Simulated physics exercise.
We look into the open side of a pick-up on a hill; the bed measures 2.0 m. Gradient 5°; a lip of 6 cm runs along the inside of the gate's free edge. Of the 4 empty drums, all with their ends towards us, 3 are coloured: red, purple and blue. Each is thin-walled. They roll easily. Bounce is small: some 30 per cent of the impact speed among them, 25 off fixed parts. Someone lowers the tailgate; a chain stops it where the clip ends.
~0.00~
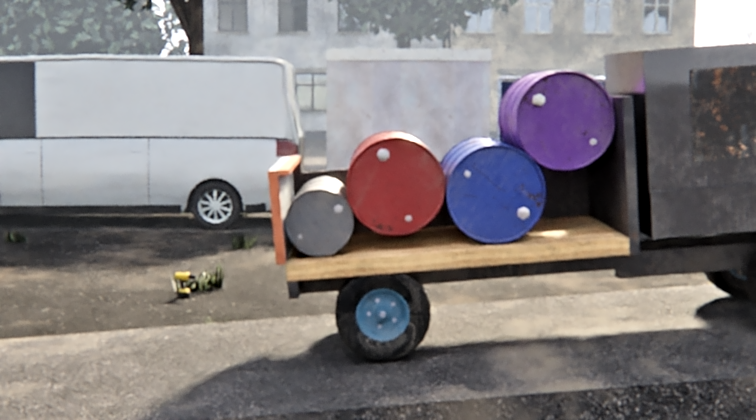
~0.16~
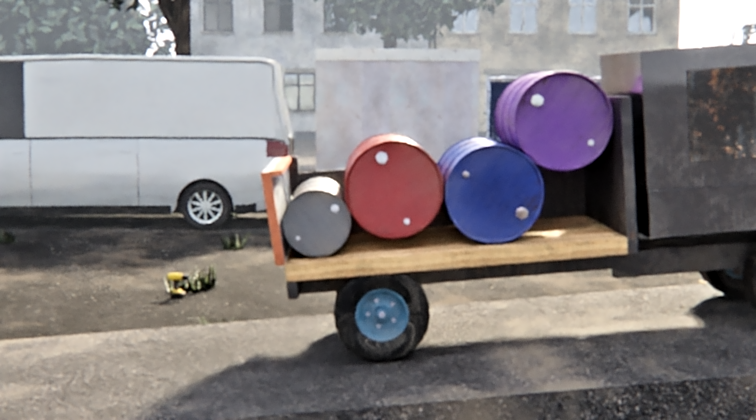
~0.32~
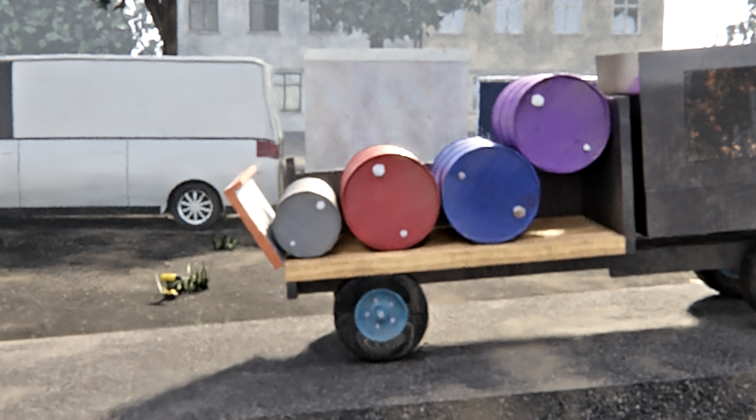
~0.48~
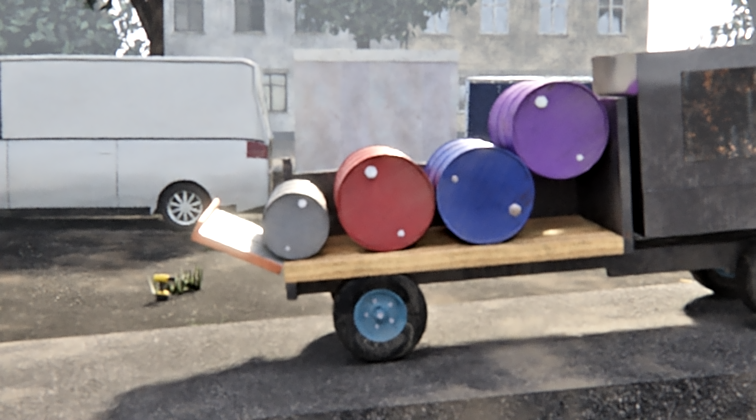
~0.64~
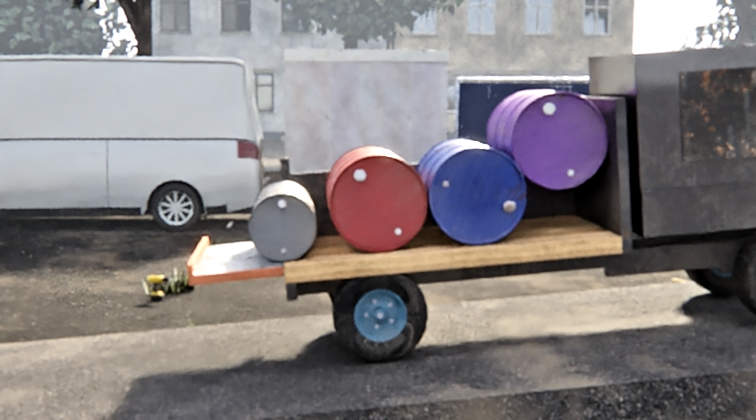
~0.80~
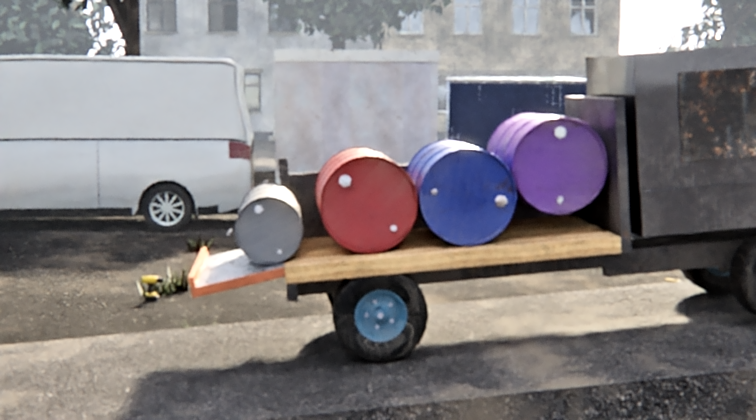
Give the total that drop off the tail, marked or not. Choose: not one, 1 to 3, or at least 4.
It is at least 4; here the count comes to 4.
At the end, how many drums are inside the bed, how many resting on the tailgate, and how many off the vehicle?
0, 0 and 4.
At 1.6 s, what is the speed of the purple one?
Near 0.2 m/s.
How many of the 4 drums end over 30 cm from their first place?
The count is 4.
By 1.6 s, red is on the bed, 10 cm short of the hinge, rolling left; purple is on the bed, 160 cm short of the hinge, rolling left; blue is on the bed, 70 cm short of the hinge, rolling left; 1 of 4 is out.
By 2.6 s, red is dropping off the gate; purple is on the bed, 130 cm short of the hinge, rolling left; blue is on the gate, 15 cm past the hinge, rolling left; 2 of 4 are out.
By 3.7 s, red is out on the ground; purple is on the bed, 55 cm short of the hinge, rolling left; blue is out on the ground; 3 of 4 are out.
By 5.0 s, red is off the vehicle; purple is dropping off the gate; blue is off the vehicle; 4 of 4 are out.
Finally (6.9 s), red is out on the ground; purple is off the vehicle; blue is out on the ground; 4 of 4 are out.
